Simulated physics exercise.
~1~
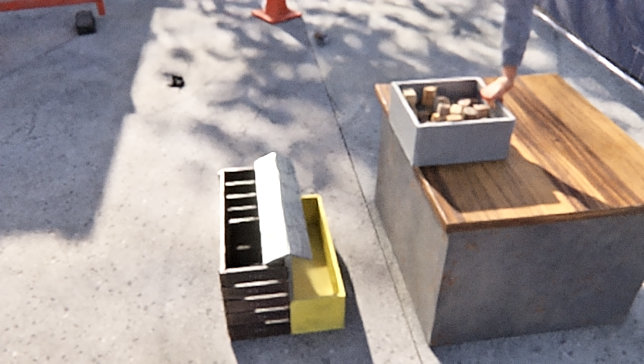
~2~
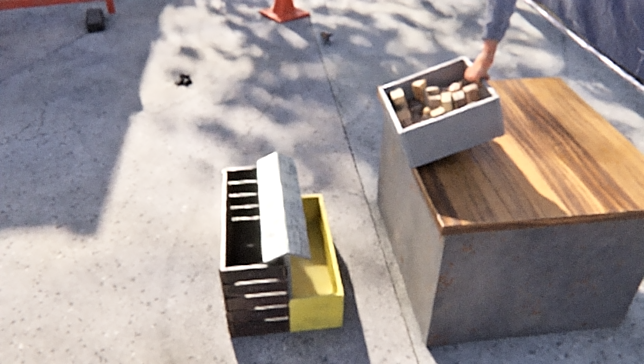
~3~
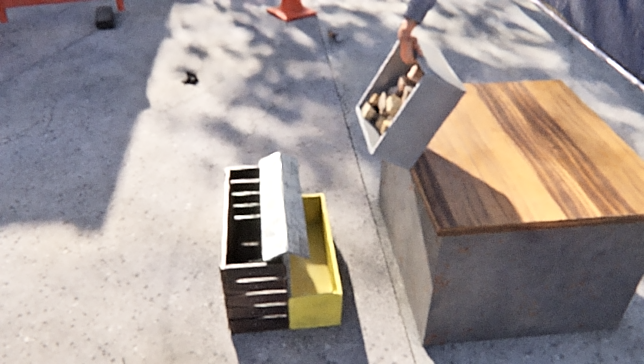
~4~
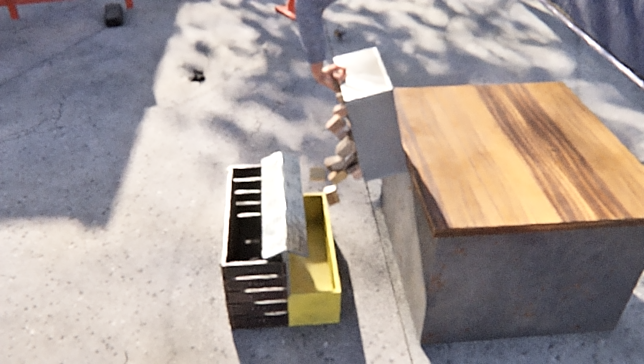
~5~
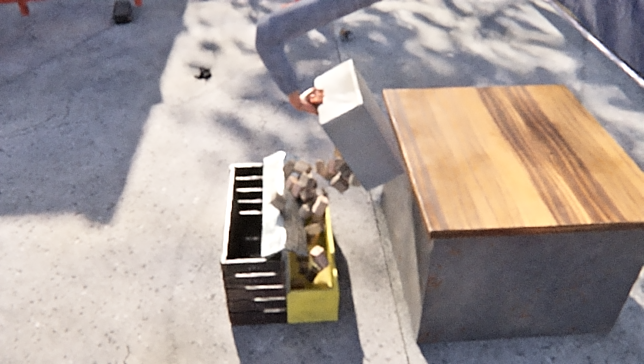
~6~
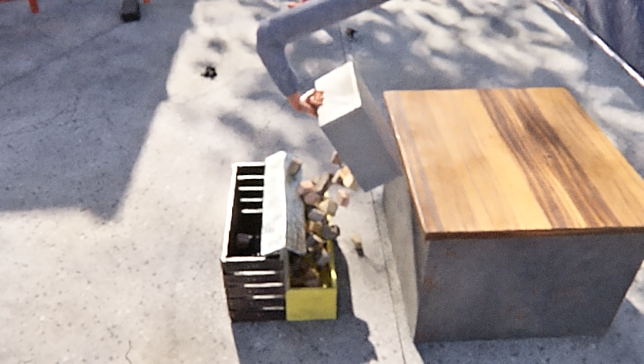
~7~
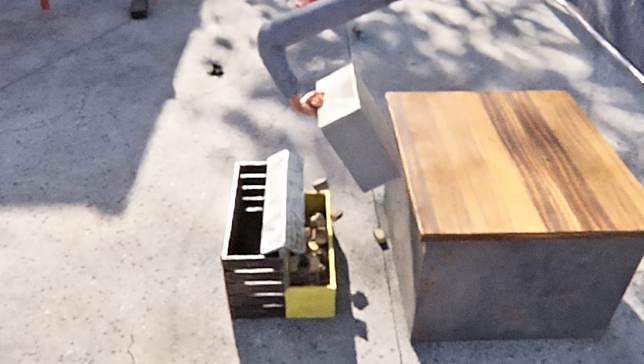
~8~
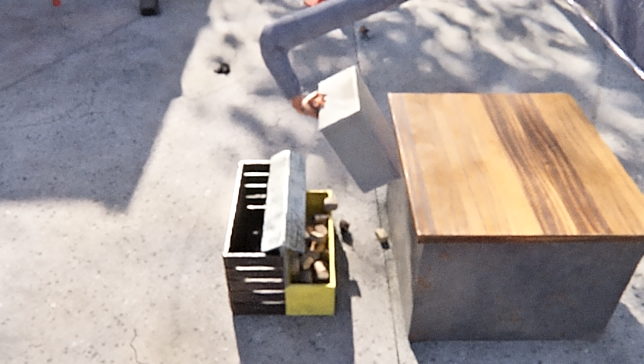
On sunlit concrete, a hand tips wooden blocks from a grey box mostly into a yellow tote.
